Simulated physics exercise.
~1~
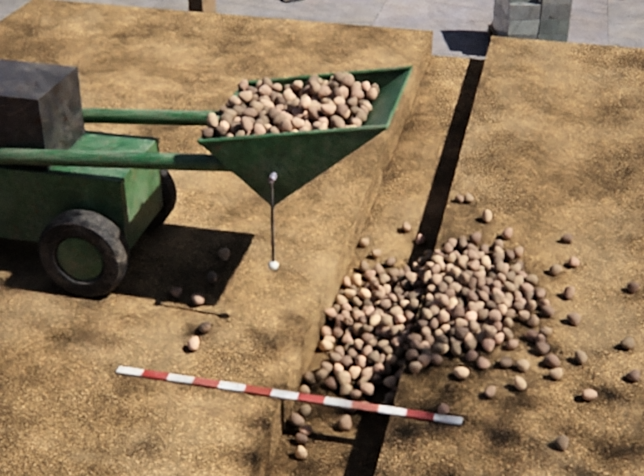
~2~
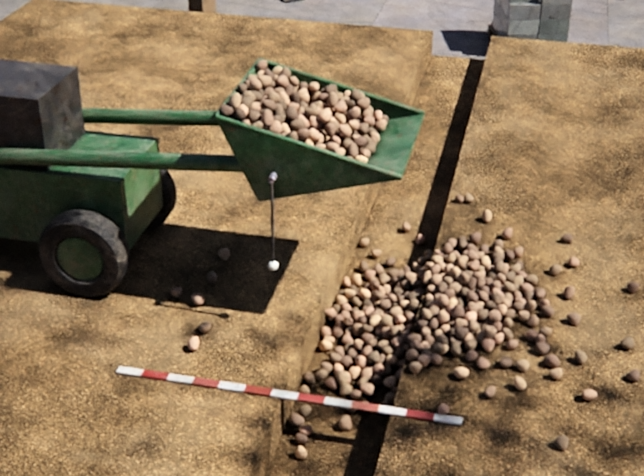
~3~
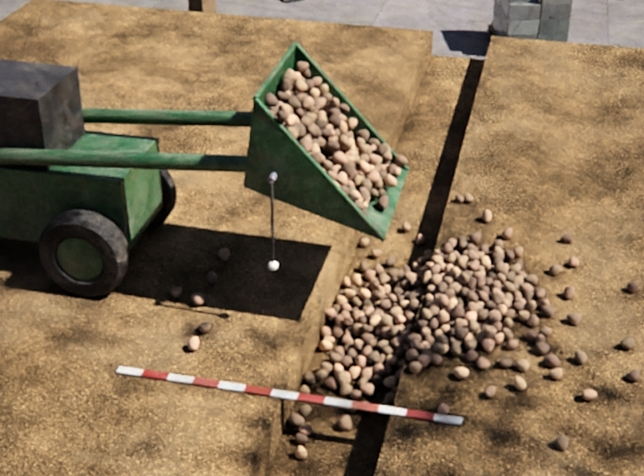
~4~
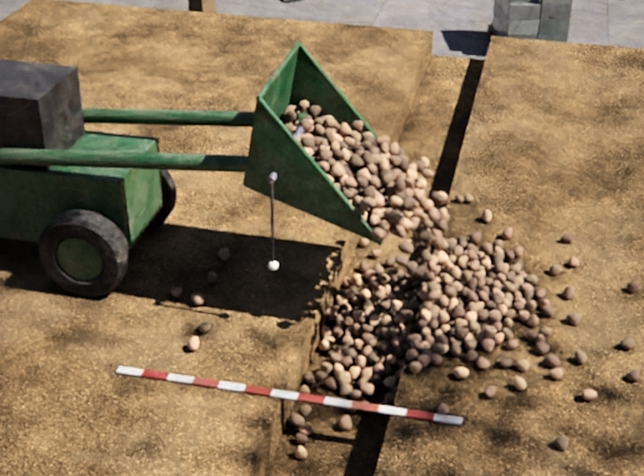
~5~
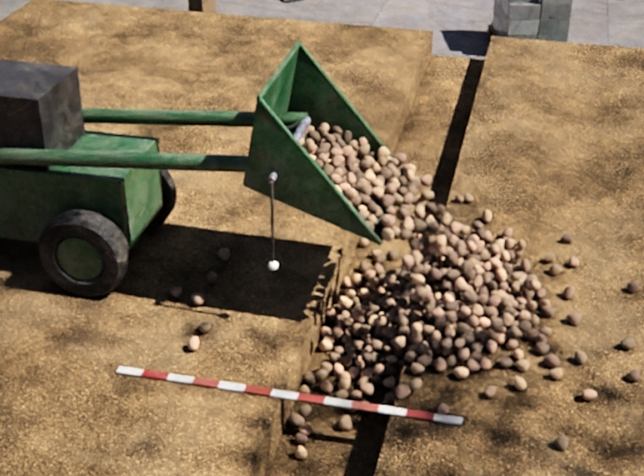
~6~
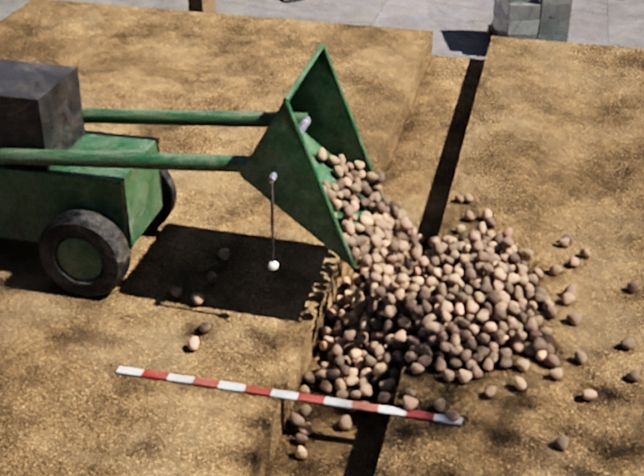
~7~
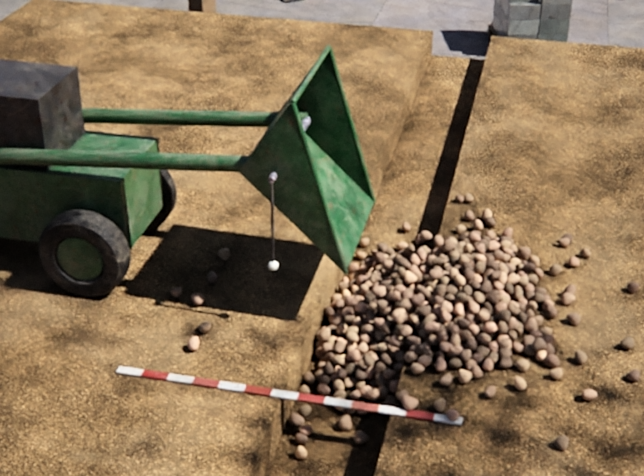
A green loader bucket tips down to the right and empties its stones onto the pile.
